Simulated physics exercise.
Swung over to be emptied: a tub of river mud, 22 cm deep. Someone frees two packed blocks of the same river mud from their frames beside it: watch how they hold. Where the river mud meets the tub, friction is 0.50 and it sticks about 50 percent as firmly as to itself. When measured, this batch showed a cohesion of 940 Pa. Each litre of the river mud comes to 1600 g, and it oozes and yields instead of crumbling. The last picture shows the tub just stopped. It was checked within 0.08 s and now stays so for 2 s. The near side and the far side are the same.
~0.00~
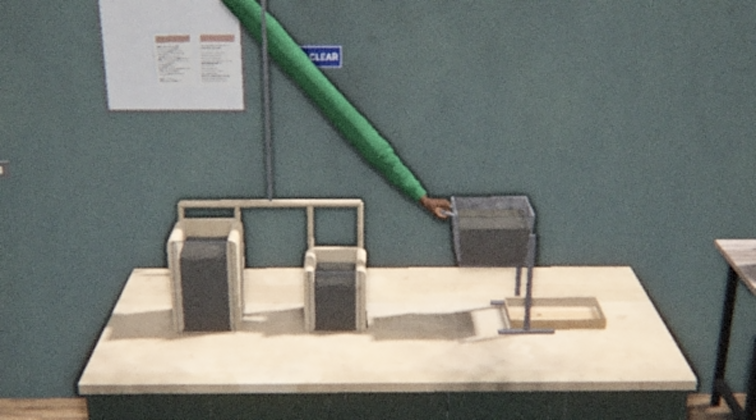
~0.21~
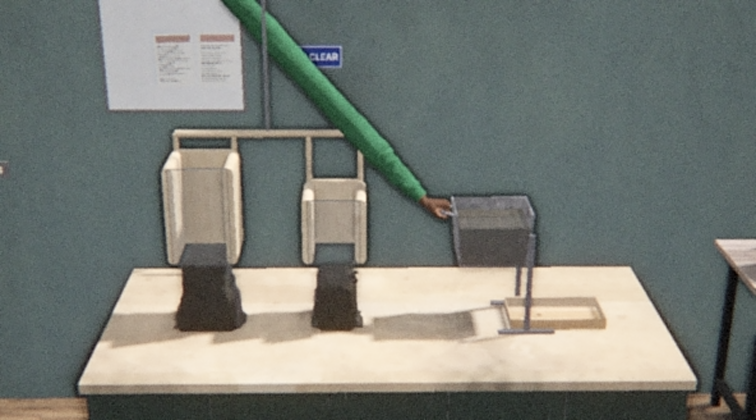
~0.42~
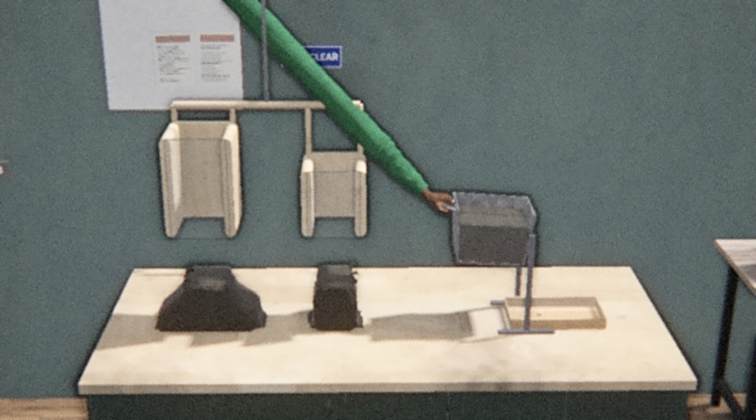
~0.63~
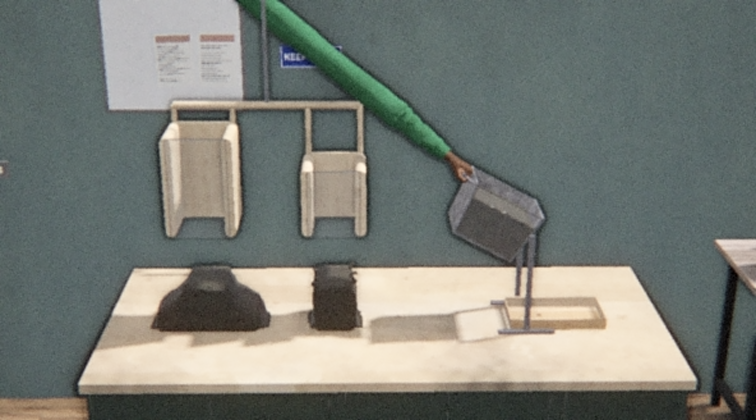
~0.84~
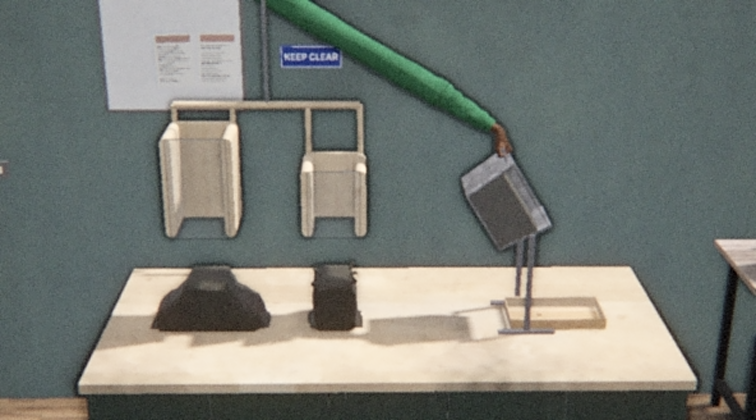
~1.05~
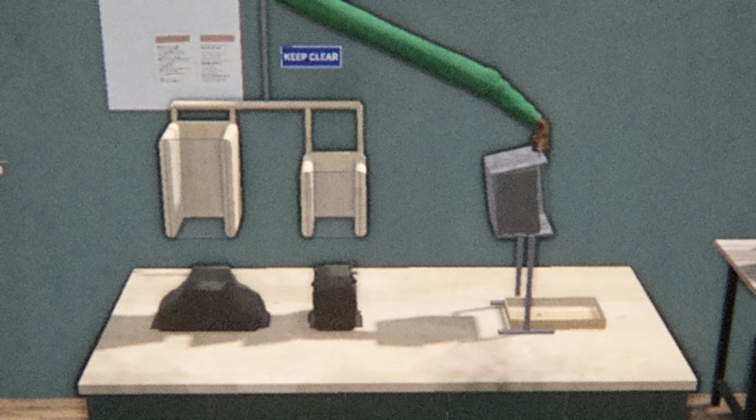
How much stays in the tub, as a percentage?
58 %.
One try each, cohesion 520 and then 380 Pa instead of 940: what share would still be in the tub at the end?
Respectively 45 % and 40 %.
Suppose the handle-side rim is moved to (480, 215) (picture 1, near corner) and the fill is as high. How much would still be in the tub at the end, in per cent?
100 %.
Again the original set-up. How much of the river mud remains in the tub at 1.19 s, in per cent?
Around 100 per cent.
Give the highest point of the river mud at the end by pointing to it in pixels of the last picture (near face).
Close to pixel (521, 204).
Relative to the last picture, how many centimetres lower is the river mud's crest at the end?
14 cm.
By 1.19 s, the tub is at 82 degrees and holds 100 %.
By 1.36 s, the tub is at 82 degrees and holds 84 %.
By 1.53 s, the tub is at 82 degrees and holds 69 %.
By 1.70 s, the tub is at 82 degrees and holds 59 %.
By 3.05 s, at the end, the tub is at 82 degrees and holds 58 %.
